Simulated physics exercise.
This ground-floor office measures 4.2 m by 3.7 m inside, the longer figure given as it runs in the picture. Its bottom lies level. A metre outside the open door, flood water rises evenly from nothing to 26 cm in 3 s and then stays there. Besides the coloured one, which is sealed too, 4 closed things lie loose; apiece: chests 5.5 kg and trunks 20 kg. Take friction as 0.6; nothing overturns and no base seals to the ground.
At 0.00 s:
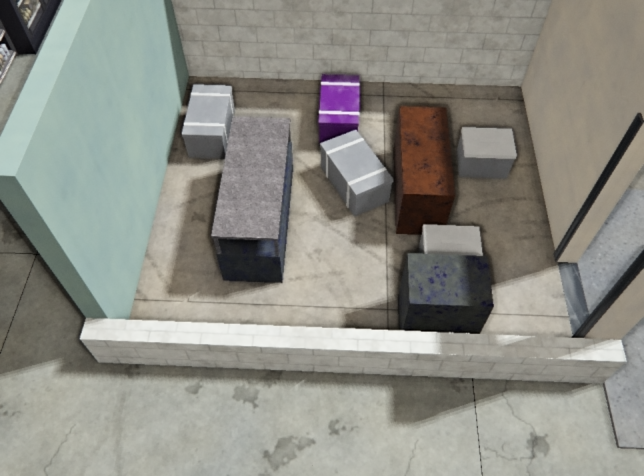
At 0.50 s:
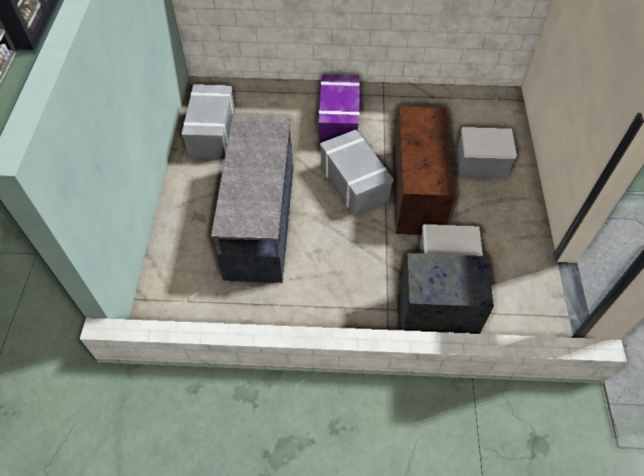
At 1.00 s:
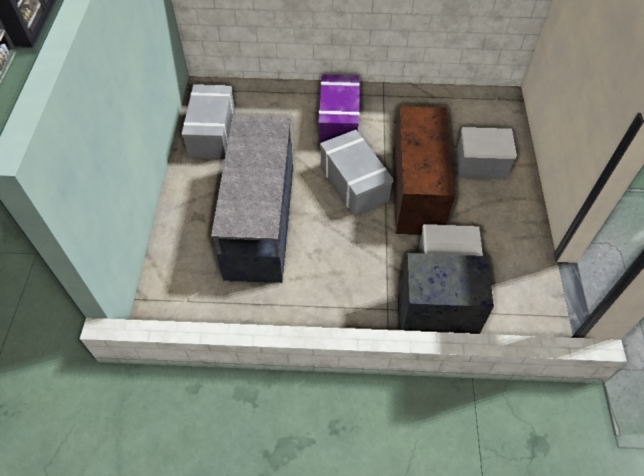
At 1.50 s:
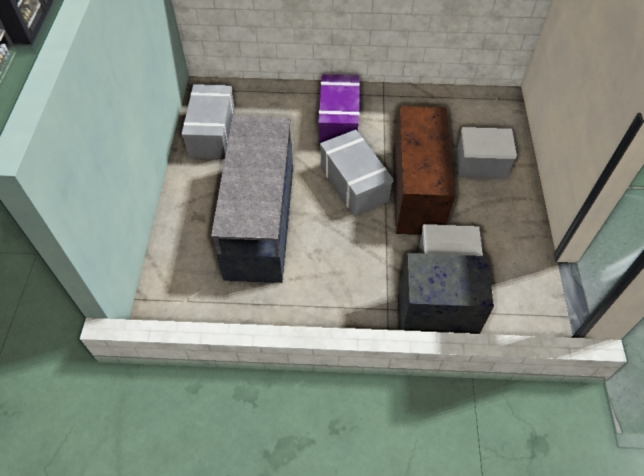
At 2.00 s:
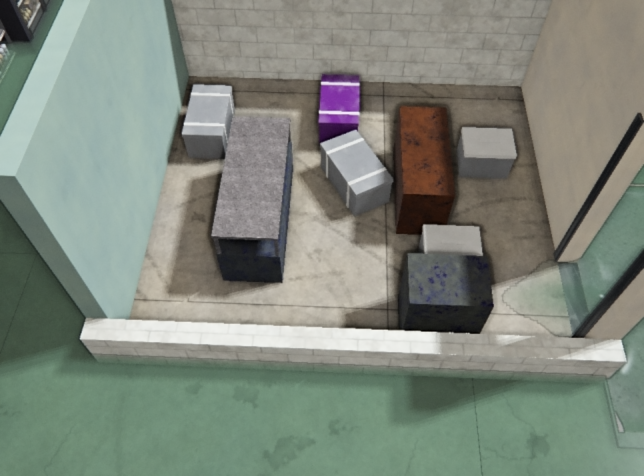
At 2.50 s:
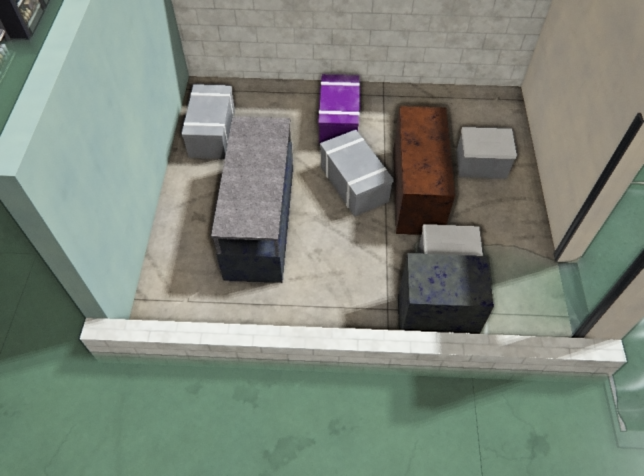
A roofless room with a pale green left wall and a low, pale brick front wall is seen from a high, steady viewpoint. A purple box sits at the back among pale grey boxes, with a long grey-topped block left, a rusty brown one right and a dark one in front. Green water covers the grey ground outside, then creeps through the right-hand opening across the near corner, while the boxes stay still.
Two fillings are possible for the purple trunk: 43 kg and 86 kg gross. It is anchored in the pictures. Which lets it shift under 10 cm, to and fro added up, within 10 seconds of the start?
I expect that the lower weight is enough.
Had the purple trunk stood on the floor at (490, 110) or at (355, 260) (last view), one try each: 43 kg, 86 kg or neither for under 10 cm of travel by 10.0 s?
In that order: The smaller is enough; it takes the larger.
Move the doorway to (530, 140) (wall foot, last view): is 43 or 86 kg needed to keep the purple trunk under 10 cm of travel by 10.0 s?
Then only the larger load is enough.
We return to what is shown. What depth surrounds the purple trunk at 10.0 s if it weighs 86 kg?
Roughly 9 cm.
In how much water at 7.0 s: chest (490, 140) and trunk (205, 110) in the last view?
About 7 and 1 cm.
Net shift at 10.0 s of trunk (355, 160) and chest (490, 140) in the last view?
In that order: 30 cm, 140 cm.
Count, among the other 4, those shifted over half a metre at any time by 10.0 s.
I count 3.
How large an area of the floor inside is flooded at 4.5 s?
Some 6.5 m2.
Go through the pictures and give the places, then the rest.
The purple trunk at (340, 98) rests on the ground; 0.0 m2 under water; 0 of 5 have shifted, in the first picture.
The purple trunk at (340, 98) rests on the ground; water covers 0.0 m2; 0 of 5 have shifted, in the second picture.
The purple trunk at (340, 98), on the bottom; 0.0 m2 under water; 0 of 5 have shifted, in the third picture.
The purple trunk at (340, 98) rests on the ground; 0.0 m2 under water; 0 of 5 have shifted, in the fourth picture.
The purple trunk at (340, 98) rests on the ground; water covers 0.3 m2; 0 of 5 have shifted, in the fifth picture.
The purple trunk at (340, 98), on the bottom; water covers 1.2 m2; 0 of 5 have shifted, in the sixth picture.
After 3.5 s the purple trunk would be 0 cm from its start with 43 kg and 0 cm from its start with 86 kg; 0 cm of water round it then.
After 4.5 s the purple trunk would be 0 cm from its start with 43 kg and 0 cm from its start with 86 kg; 0 cm of water round it then.
After 7.0 s the purple trunk would be 0 cm from its start with 43 kg and 0 cm from its start with 86 kg; 4 cm of water round it then.
After 10.0 s the purple trunk would be 0 cm from its start with 43 kg and 0 cm from its start with 86 kg; 9 cm of water round it then.
